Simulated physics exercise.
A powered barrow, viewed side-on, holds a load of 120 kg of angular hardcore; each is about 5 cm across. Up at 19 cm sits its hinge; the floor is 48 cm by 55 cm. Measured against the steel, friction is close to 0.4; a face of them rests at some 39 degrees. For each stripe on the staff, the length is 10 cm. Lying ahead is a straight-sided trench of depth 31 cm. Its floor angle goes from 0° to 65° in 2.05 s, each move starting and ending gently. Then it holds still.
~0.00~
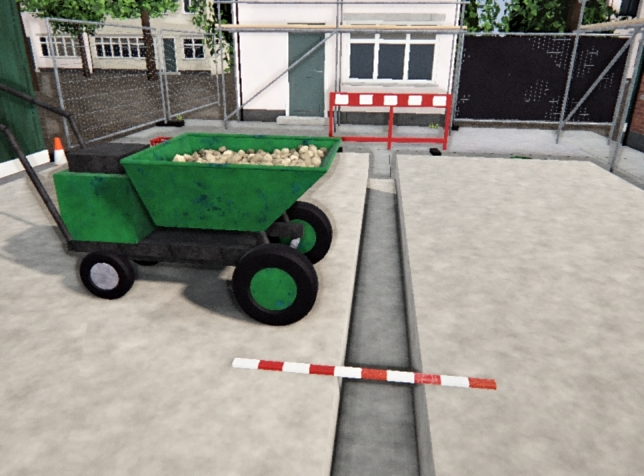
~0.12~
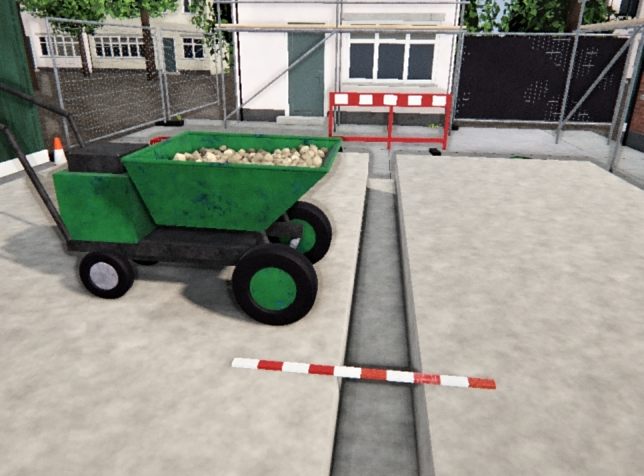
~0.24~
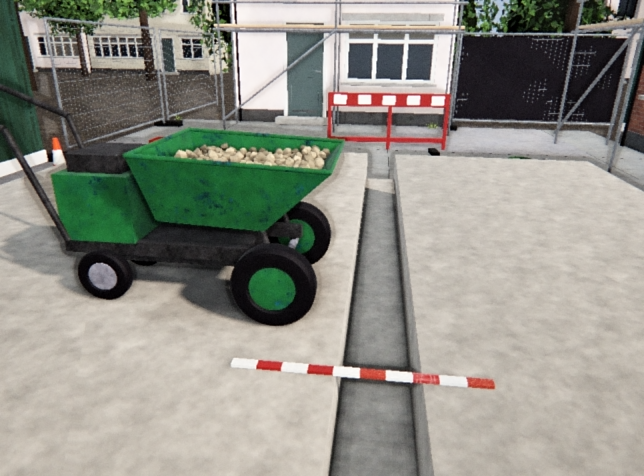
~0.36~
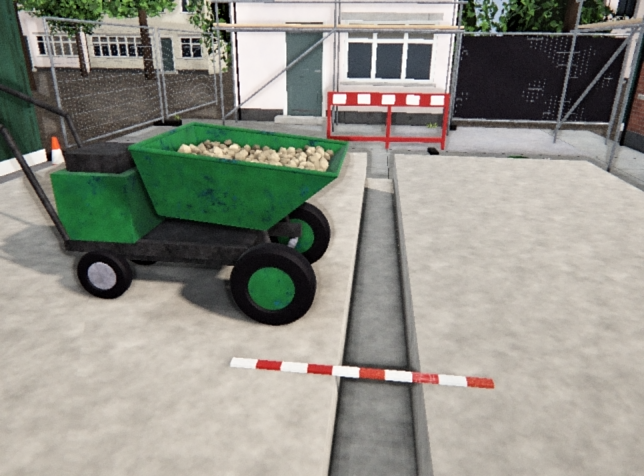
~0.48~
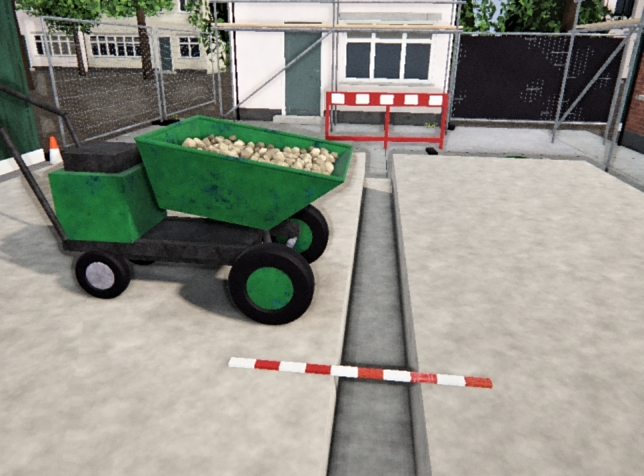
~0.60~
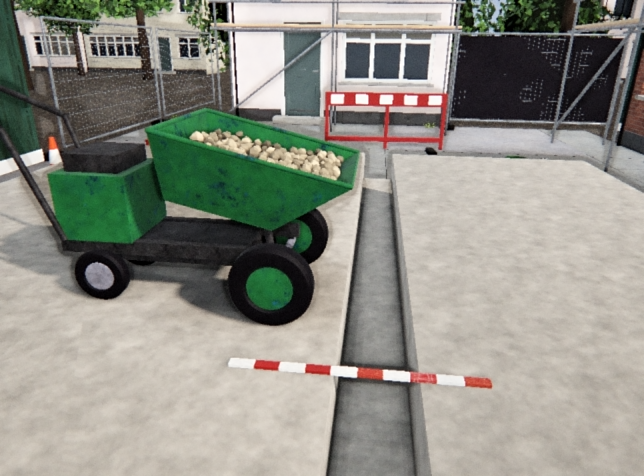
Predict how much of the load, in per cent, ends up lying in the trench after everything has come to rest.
Roughly 45 per cent of it.
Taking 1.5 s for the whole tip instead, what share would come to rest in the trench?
Roughly 40% would finish there.
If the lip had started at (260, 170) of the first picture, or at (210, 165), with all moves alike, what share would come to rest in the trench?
Near 85 then near 50 percent.
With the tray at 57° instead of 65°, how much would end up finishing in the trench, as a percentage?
Share in trench: Approx. 15%.
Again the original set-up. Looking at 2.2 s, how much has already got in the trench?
By that point it's something like 0 in a hundred.
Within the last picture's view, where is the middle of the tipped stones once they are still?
Their middle is at about (407, 297).
After 1.5 s the floor is at 55°; 100 % in the tray; the foremost stones are at (391, 230).
After 2.2 s the floor is at 65°; 84 % in the tray, 2 % in the trench, 14 % past the trench; the foremost stones are at (450, 289).
After 2.5 s the floor is at 65°; 56 % in the tray, 7 % in the trench, 37 % past the trench; the foremost stones are at (501, 300).
After 4.4 s the floor is at 65°; 12 % in the tray, 45 % in the trench, 43 % past the trench; the foremost stones are at (529, 316).
